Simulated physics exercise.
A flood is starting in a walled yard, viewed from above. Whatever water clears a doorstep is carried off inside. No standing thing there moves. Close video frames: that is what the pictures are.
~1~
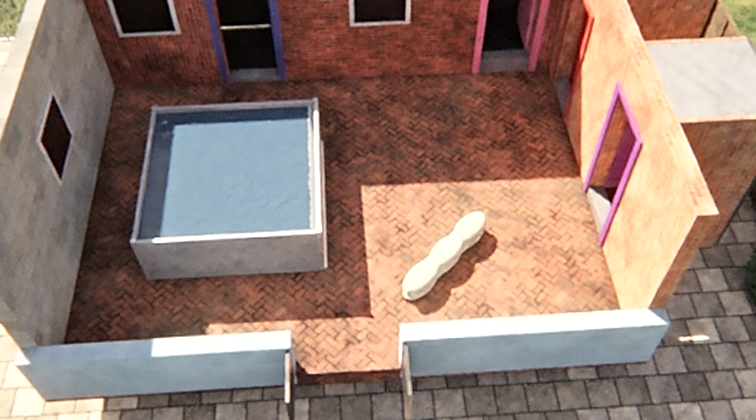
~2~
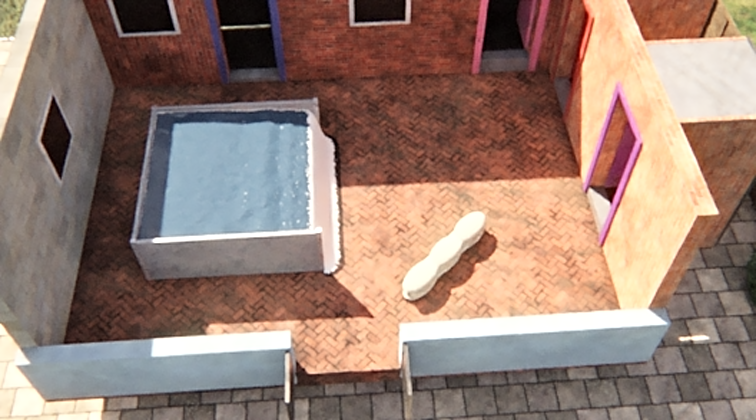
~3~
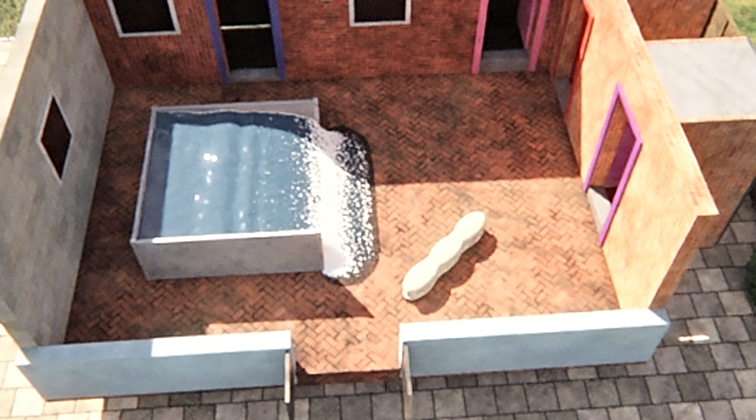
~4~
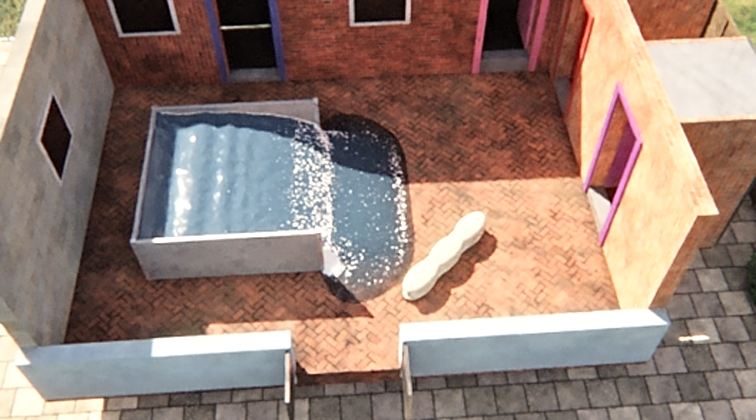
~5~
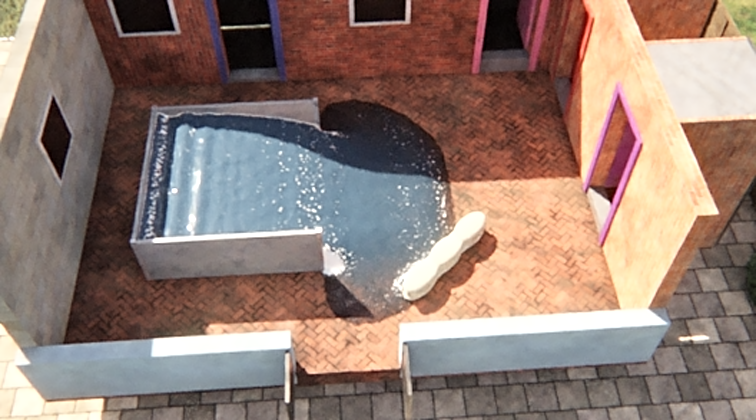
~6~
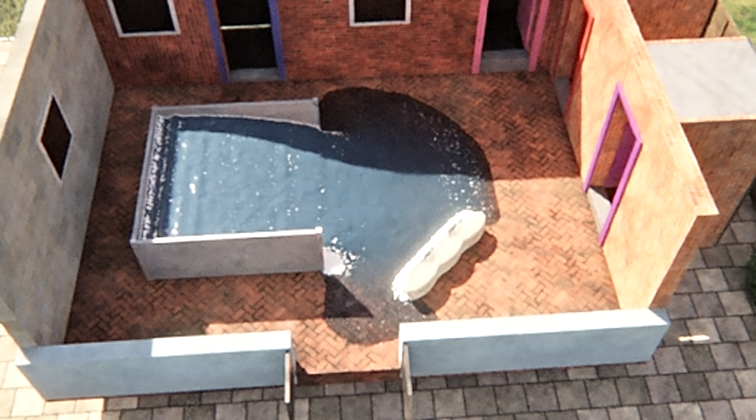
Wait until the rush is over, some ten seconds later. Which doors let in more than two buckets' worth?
Pink door - yes; purple door - yes; blue door - no; red door - yes.
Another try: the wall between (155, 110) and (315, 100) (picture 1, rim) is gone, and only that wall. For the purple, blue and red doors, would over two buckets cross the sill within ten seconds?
The purple door stays within the limit, the blue door tops the limit, and the red door tops the limit.
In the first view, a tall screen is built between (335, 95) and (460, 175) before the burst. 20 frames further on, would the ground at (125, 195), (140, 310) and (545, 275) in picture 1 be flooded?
Results in order: Bone-dry / bone-dry / swamped.
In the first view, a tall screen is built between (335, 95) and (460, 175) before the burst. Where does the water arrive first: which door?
It is the purple-painted one.
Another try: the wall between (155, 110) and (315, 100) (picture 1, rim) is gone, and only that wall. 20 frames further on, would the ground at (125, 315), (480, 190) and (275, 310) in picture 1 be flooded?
Going in your order, I'd say drenched, then drenched, then still bare.
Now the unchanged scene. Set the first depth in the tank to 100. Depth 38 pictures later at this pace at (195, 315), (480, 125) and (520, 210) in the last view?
2, 16 and 18 per cent, roughly.
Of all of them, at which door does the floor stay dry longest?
It's the one in blue.
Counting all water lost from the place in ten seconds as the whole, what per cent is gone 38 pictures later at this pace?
Near 80 in a hundred.
A moment on, water covers 50 % of the floor; the pink door wet at the sill, nothing in, the purple door under two buckets in, the blue door not reached, the red door wet at the sill, nothing in.
Next, water covers 60 % of the floor; the pink door wet at the sill, nothing in, the purple door over two buckets in, the blue door not reached, the red door over two buckets in.
Then, water covers 60 % of the floor; the pink door over two buckets in, the purple door far over two buckets in, the blue door not reached, the red door far over two buckets in.
Later, water covers 80 % of the floor; the pink door over two buckets in, the purple door far over two buckets in, the blue door wet at the sill, nothing in, the red door far over two buckets in.
In the end, water covers 95 % of the floor; the pink door over two buckets in, the purple door far over two buckets in, the blue door wet at the sill, nothing in, the red door far over two buckets in.
